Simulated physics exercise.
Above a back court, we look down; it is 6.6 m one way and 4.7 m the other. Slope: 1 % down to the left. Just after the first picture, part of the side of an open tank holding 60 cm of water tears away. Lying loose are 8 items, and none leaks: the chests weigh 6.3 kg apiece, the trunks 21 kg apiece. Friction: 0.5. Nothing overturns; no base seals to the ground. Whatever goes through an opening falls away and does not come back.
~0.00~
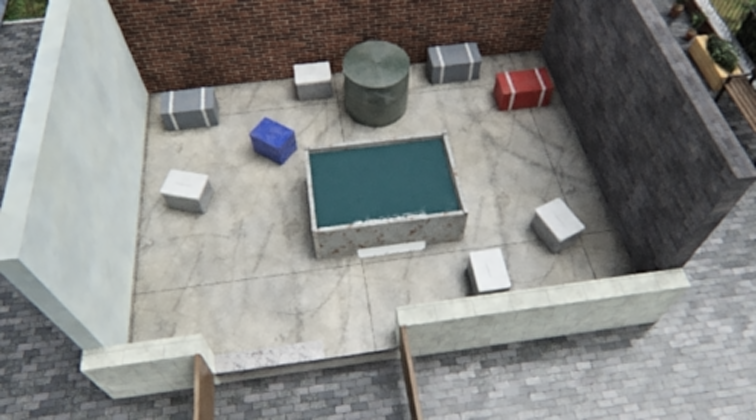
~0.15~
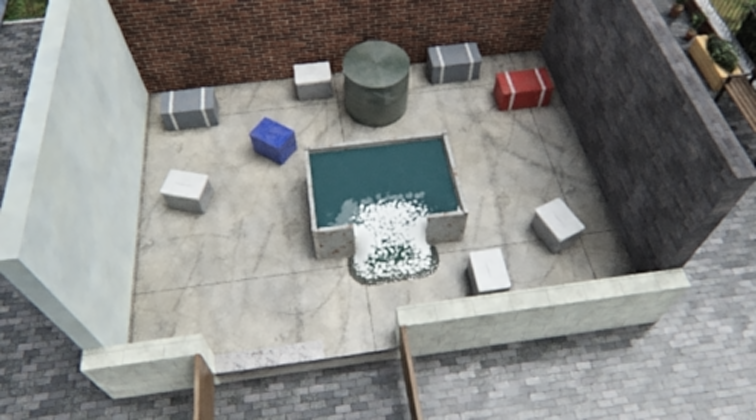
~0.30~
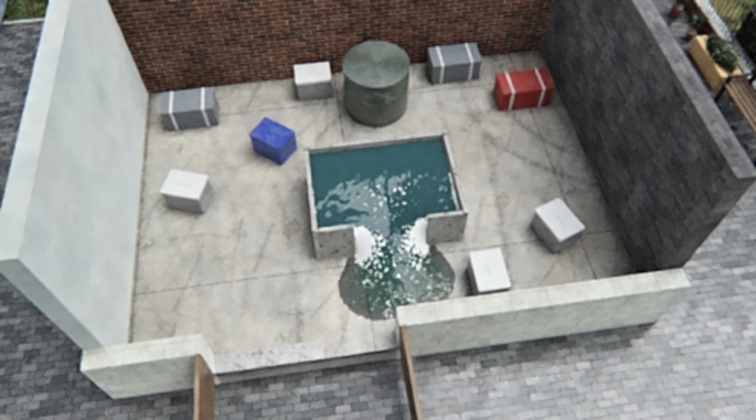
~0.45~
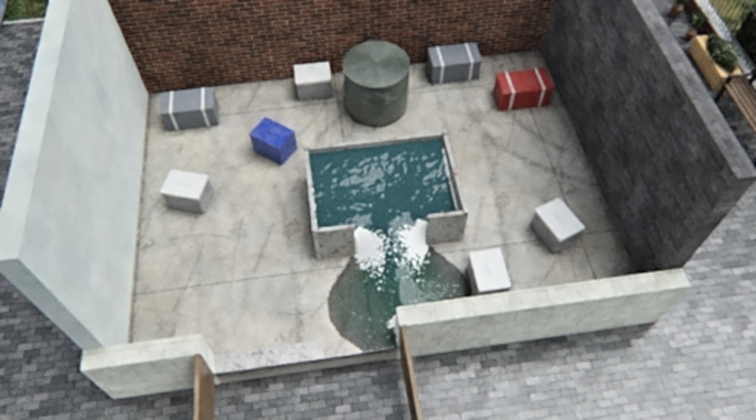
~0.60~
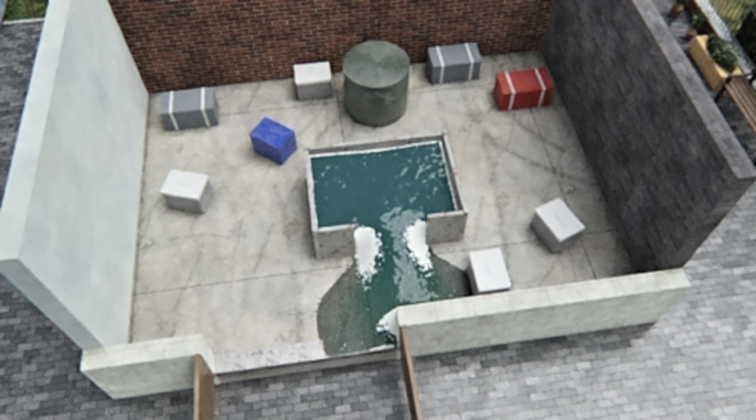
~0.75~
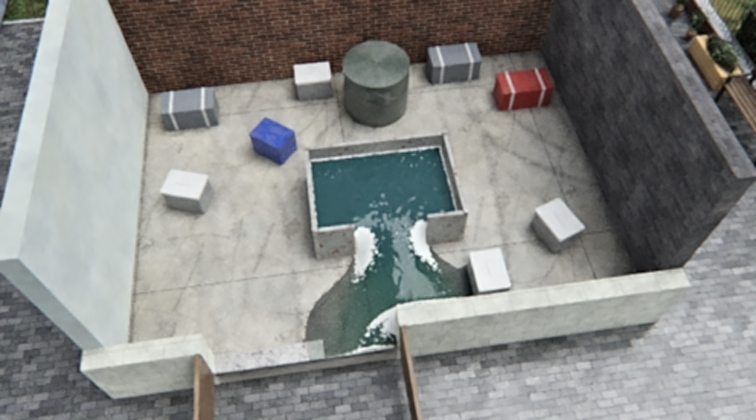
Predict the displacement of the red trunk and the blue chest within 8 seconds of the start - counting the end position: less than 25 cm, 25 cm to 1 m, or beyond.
The red trunk will be displaced a moderate amount; the blue chest will be roughly where it started.
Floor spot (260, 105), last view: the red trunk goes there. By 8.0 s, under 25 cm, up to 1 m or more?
Well, it rests almost unmoved.
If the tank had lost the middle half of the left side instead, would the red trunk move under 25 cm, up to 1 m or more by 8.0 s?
The answer: The red trunk stays more or less still.
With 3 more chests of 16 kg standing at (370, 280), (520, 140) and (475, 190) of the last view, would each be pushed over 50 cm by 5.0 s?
Answers, first to last: Exceeding, not exceeding, not exceeding.
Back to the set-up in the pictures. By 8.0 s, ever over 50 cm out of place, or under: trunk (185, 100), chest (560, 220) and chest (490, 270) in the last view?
Item by item, they came out below the mark, above the mark and above the mark.
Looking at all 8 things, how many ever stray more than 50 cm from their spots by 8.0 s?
By my tally, 3.
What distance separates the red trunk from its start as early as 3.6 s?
By that time, close to 0 cm.
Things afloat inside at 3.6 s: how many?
Count: 1.
After 1.6 s the red trunk is near (525, 81), 0.0 m from its start, aground; the blue chest is near (272, 132), 0.0 m from its start, aground; 0 of 8 are out; 0 afloat.
After 3.6 s the red trunk is near (525, 80), 0.0 m from its start, aground; the blue chest is near (272, 132), 0.0 m from its start, aground; 0 of 8 are out; 1 afloat.
After 5.6 s the red trunk is near (513, 64), 0.4 m from its start, aground; the blue chest is near (272, 132), 0.0 m from its start, aground; 0 of 8 are out; 2 afloat.
After 8.0 s the red trunk is near (481, 70), 0.7 m from its start, afloat; the blue chest is near (272, 132), 0.0 m from its start, aground; 0 of 8 are out; 2 afloat.
